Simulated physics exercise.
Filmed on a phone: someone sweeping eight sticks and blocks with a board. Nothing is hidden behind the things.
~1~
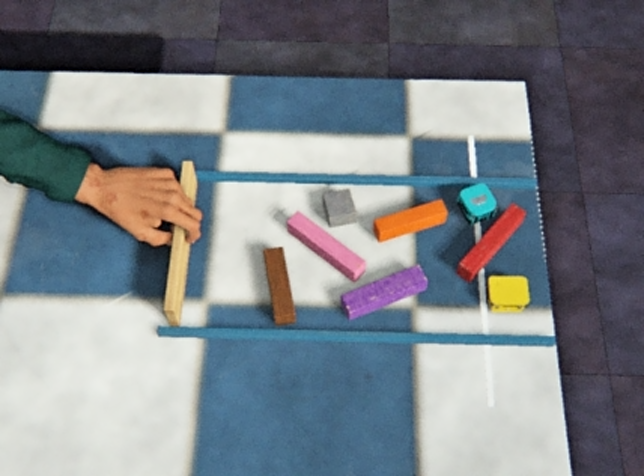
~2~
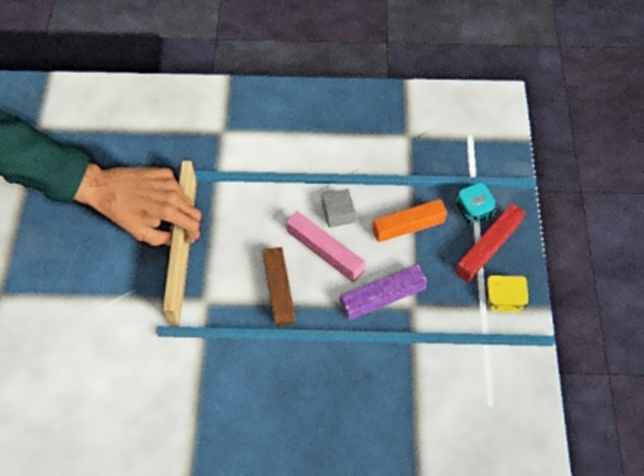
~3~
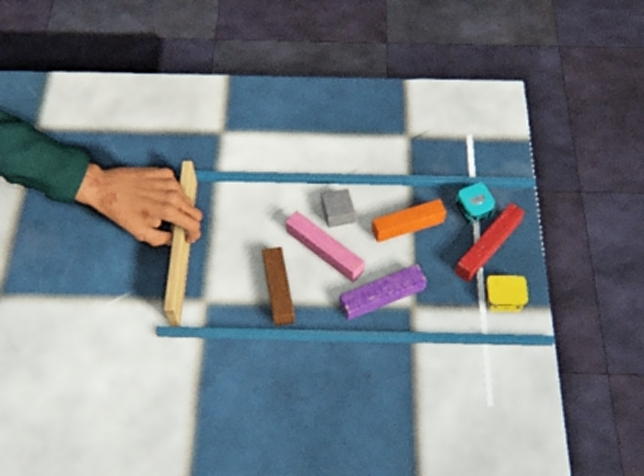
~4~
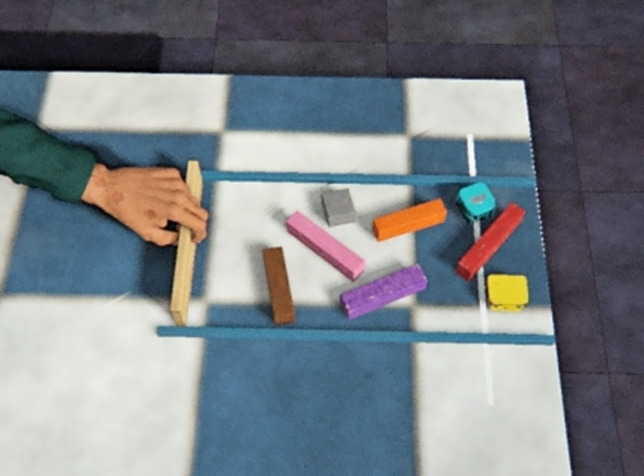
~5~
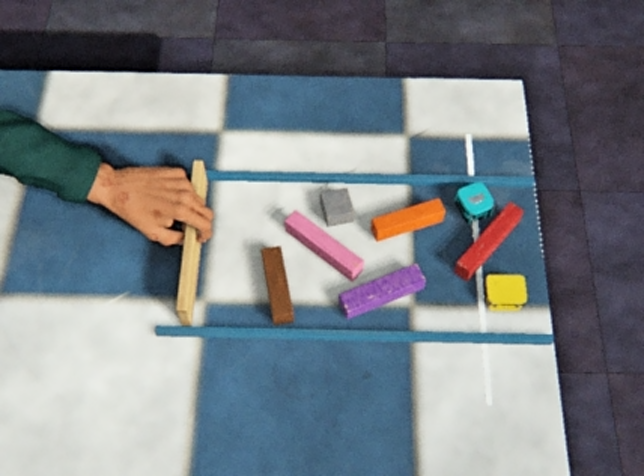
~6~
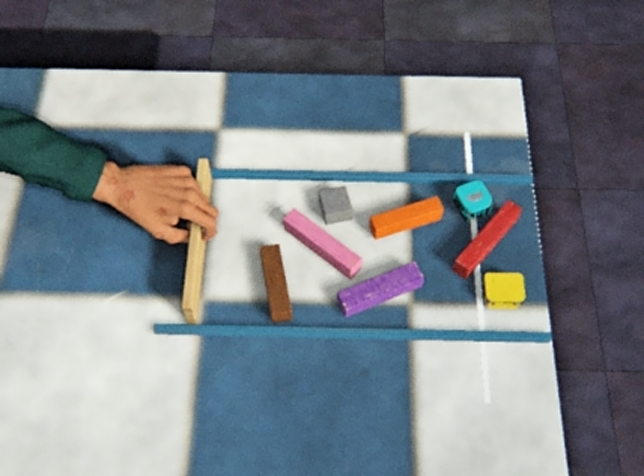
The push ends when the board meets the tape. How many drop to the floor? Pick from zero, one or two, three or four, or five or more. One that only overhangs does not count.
As it turns out, the number that fall off is three or four.
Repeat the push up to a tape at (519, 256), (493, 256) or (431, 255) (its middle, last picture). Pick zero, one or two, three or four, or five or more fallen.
The falls would be five or more; 3 or 4; none at all.
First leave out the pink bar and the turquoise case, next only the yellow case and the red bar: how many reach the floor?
The counts: 0 and 1.
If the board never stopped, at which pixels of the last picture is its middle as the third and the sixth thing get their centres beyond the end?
First at (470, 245), next at (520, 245).
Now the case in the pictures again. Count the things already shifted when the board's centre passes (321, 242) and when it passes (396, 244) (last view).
The counts are 4 and 7.
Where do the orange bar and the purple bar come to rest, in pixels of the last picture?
Near (528, 202) and (535, 292).
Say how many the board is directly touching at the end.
In contact: 3.
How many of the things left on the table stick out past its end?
2 of them.
Early on, none off yet; yellow case at rest near (503, 291); red bar at rest near (487, 239); turquoise case at rest near (473, 201).
A while later, none off yet; yellow case at rest near (503, 291); red bar travelled a little near (501, 231); turquoise case travelled about its own width near (494, 195).
Finally, the number that fall off is three or four; lost, turquoise case, red bar and yellow case.
